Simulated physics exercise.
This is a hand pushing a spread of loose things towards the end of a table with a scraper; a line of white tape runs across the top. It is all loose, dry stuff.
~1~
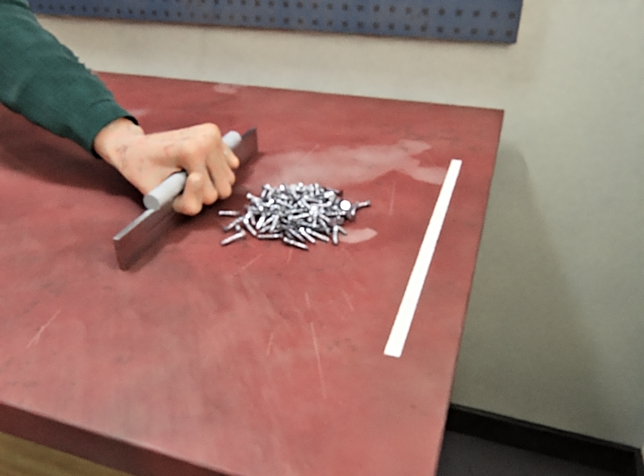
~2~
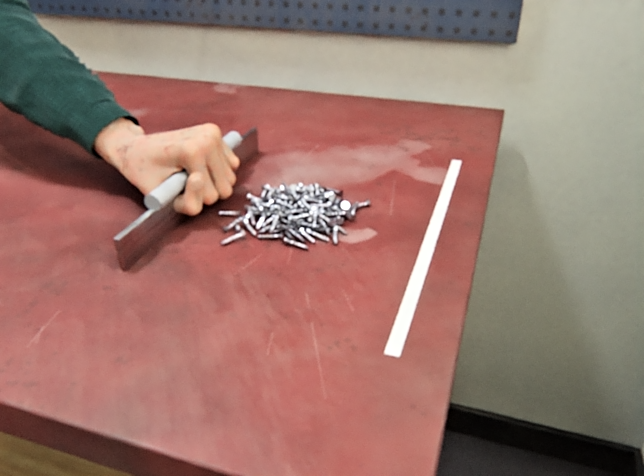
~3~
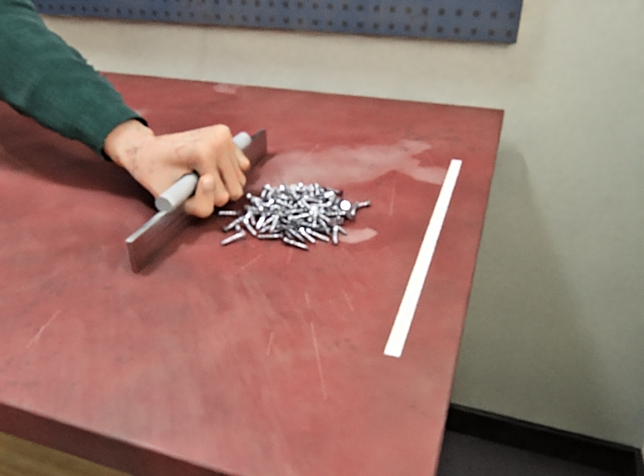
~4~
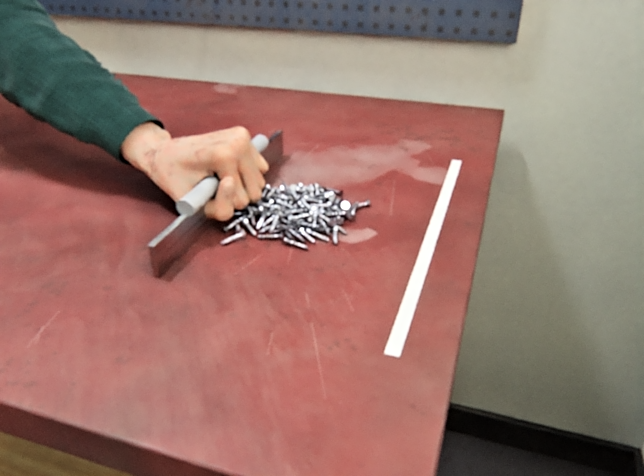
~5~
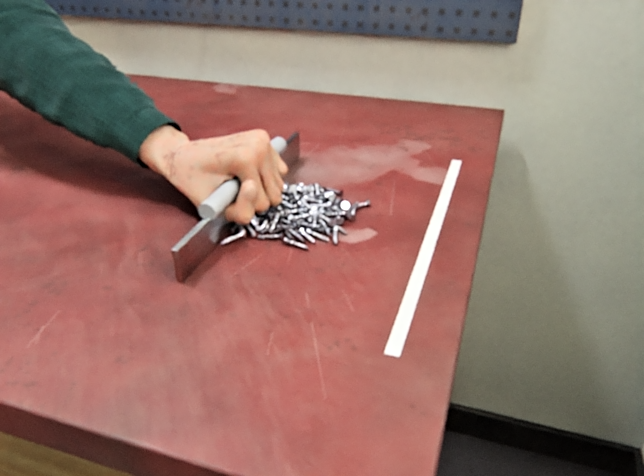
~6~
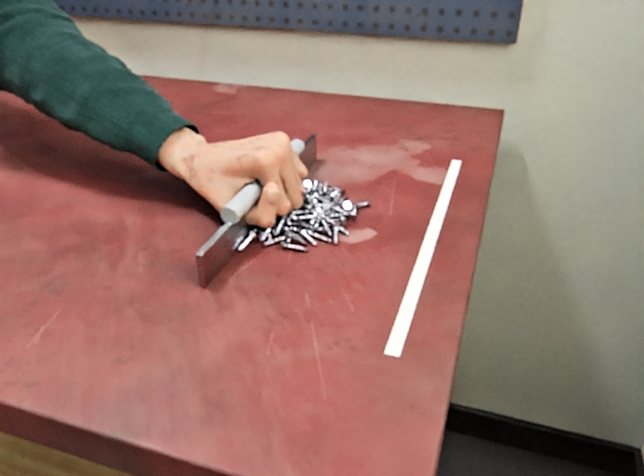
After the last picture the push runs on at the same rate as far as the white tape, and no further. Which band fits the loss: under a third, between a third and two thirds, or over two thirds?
The floor gets from one third to two thirds.
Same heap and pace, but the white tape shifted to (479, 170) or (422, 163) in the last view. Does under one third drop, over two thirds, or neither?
At the first place beyond two thirds, at the second under a third.
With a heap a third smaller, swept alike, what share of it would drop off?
It comes to 30 per cent or so.
Shortly afterwards, scraper still moving, near (354, 195); heap all on the table, its front near (428, 237).
Next, scraper stopped at the white tape; heap near a quarter over the edge.
Some moments later, scraper stopped at the white tape; heap near half over the edge.
In the end, scraper stopped at the white tape; heap near half over the edge.
